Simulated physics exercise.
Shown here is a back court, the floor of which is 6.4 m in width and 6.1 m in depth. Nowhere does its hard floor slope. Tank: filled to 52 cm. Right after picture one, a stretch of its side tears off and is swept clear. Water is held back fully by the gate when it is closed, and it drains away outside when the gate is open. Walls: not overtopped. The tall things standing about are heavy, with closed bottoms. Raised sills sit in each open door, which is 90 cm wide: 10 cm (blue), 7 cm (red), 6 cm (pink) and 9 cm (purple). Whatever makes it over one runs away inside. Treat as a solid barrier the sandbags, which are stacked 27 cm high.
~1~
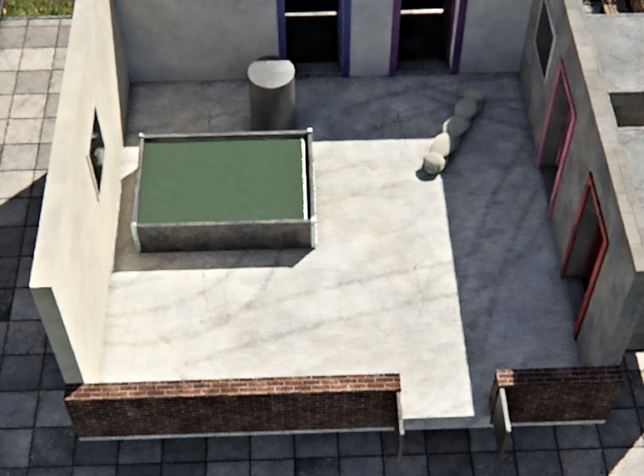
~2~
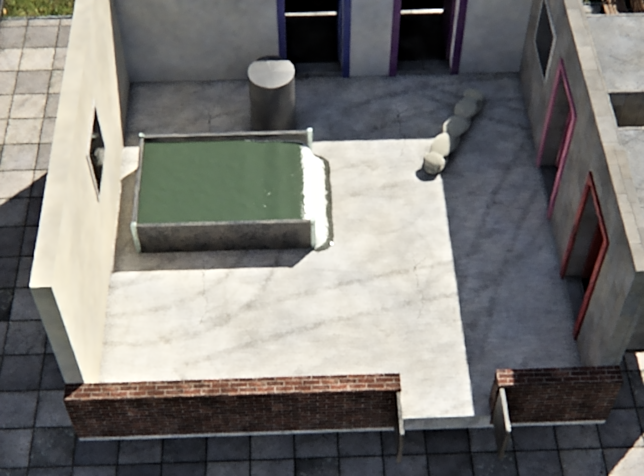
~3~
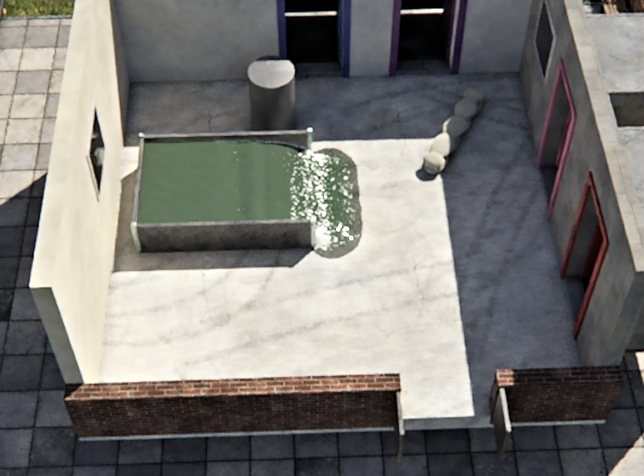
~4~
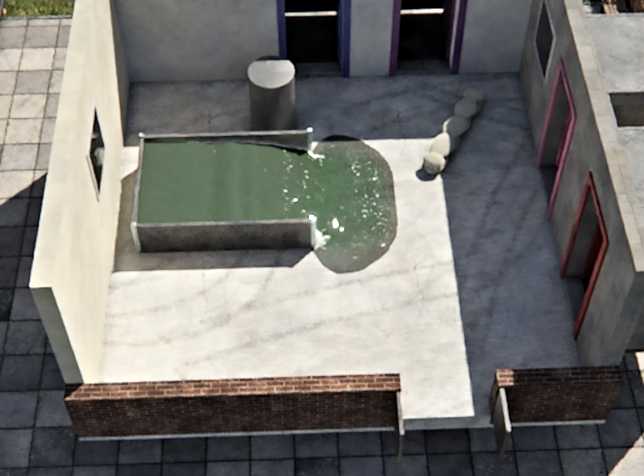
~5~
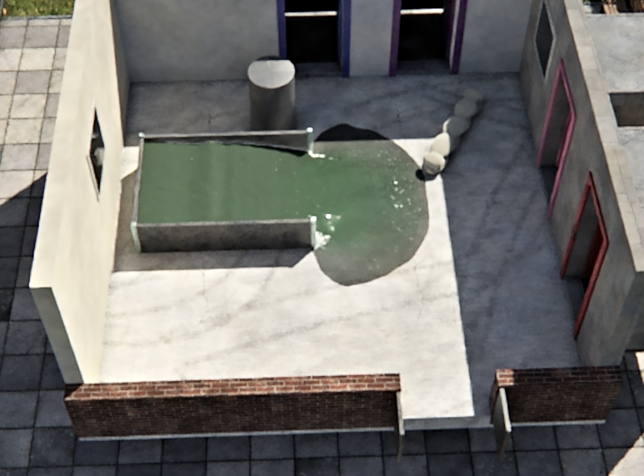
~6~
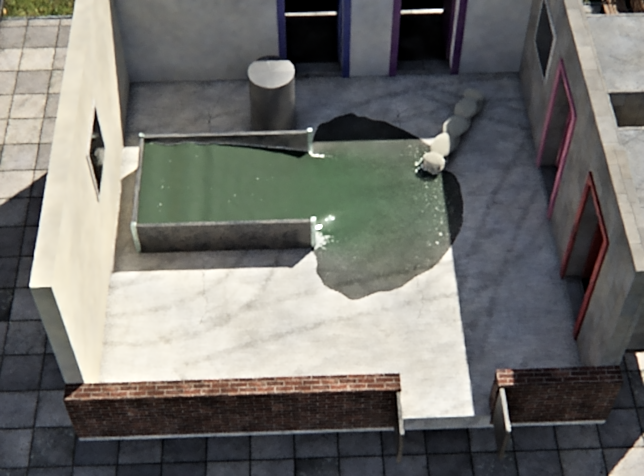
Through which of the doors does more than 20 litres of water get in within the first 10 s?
The blue door does not let in more than 20 litres; the red door lets in more than 20 litres; the pink door lets in more than 20 litres; the purple door lets in more than 20 litres.
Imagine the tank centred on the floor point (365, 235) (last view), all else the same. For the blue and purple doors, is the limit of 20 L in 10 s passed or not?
Result - blue door does not exceed it, purple door does not exceed it.
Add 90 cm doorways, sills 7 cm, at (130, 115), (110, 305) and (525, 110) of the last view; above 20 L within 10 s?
Taking them in order, the first gets too little, the second too little and the third enough.
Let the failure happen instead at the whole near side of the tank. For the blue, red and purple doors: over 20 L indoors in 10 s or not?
Blue: Within the limit; red: Exceeding the limit; purple: Within the limit.
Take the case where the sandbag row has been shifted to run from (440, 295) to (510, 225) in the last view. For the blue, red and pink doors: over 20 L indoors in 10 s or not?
Against that limit: Blue not over, red below, pink over.
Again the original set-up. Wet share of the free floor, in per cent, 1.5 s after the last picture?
I'd say around 40 % is wet.
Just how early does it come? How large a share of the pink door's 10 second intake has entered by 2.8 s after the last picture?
By that time, around 70 per cent.
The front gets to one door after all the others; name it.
Blue.
Then, 0.7 s after the last picture water covers 30 % of the floor and is deepest (24 cm) near (417, 171); blue door not reached, red door not reached, pink door 10 cm at the sill, 6 L in, purple door not reached.
Then, 1.5 s after the last picture water covers 40 % of the floor and is deepest (28 cm) near (417, 171); blue door not reached, red door 13 cm at the sill, 1 L in, pink door 15 cm at the sill, 69 L in, purple door 14 cm at the sill, 2 L in.
Then, 2.8 s after the last picture water covers 45 % of the floor and is deepest (26 cm) near (582, 395); blue door not reached, red door 14 cm at the sill, 30 L in, pink door 17 cm at the sill, 167 L in, purple door 18 cm at the sill, 56 L in.
Then, 5.3 s after the last picture water covers 70 % of the floor and is deepest (13 cm) near (470, 135); blue door 3 cm at the sill, 0 L in, red door 10 cm at the sill, 52 L in, pink door 8 cm at the sill, 232 L in, purple door 9 cm at the sill, 96 L in.
Then, 9.3 s after the last picture water covers 95 % of the floor and is deepest (8 cm) near (554, 396); blue door 3 cm at the sill, 0 L in, red door 7 cm at the sill, 68 L in, pink door 6 cm at the sill, 237 L in, purple door 5 cm at the sill, 97 L in.
